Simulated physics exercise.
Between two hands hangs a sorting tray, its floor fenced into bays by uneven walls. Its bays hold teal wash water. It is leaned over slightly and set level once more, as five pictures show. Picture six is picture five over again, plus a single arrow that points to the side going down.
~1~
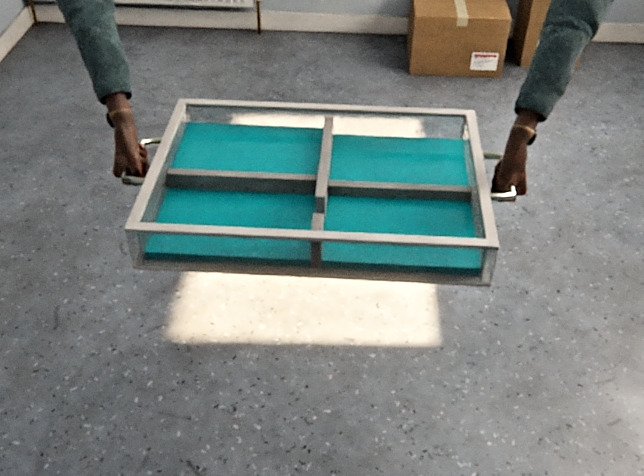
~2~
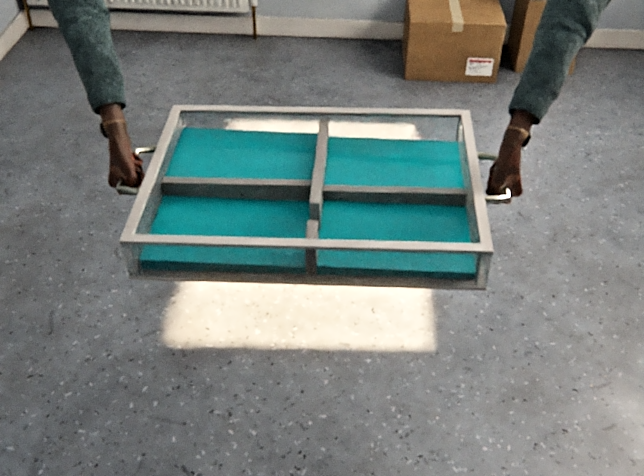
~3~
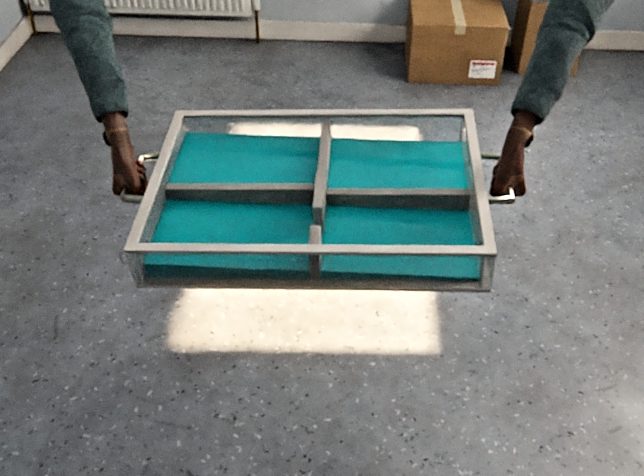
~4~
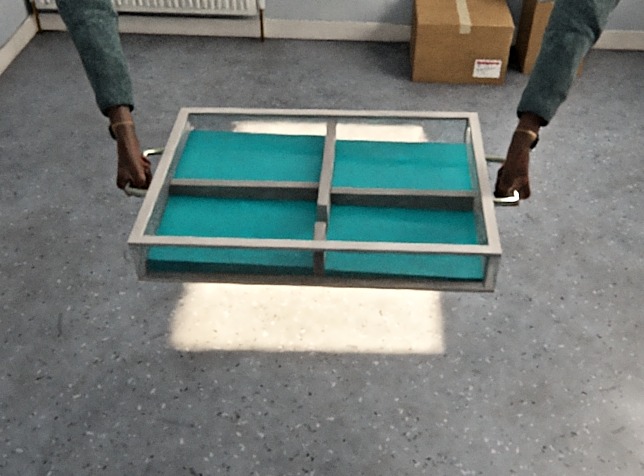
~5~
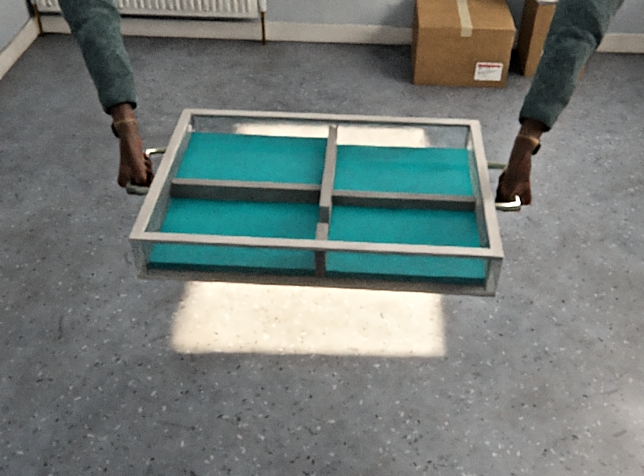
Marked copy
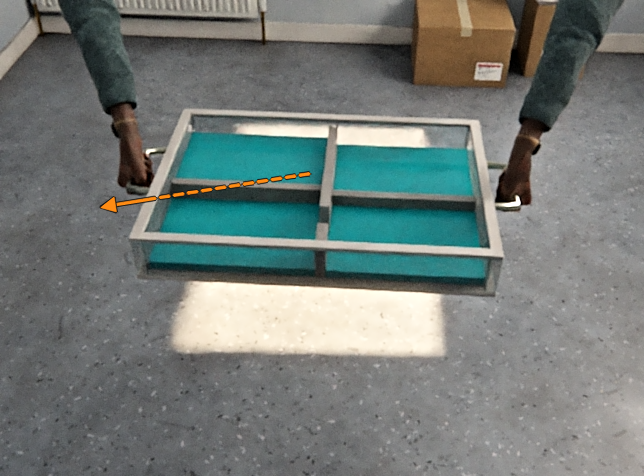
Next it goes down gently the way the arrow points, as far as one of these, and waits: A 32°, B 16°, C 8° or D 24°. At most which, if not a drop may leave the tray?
C is the one.
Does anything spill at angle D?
Yes, it does.
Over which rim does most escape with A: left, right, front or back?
Over the left one.
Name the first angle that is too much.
B it is.
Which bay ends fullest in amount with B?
It is the front left one.
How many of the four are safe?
One of them.
The arrow ends at (106, 206).
With A, about 76 % goes over the rim.
With B, about 18 % goes over the rim.
With C, nothing spills; the front left bay holds the most.
With D, about 58 % goes over the rim.
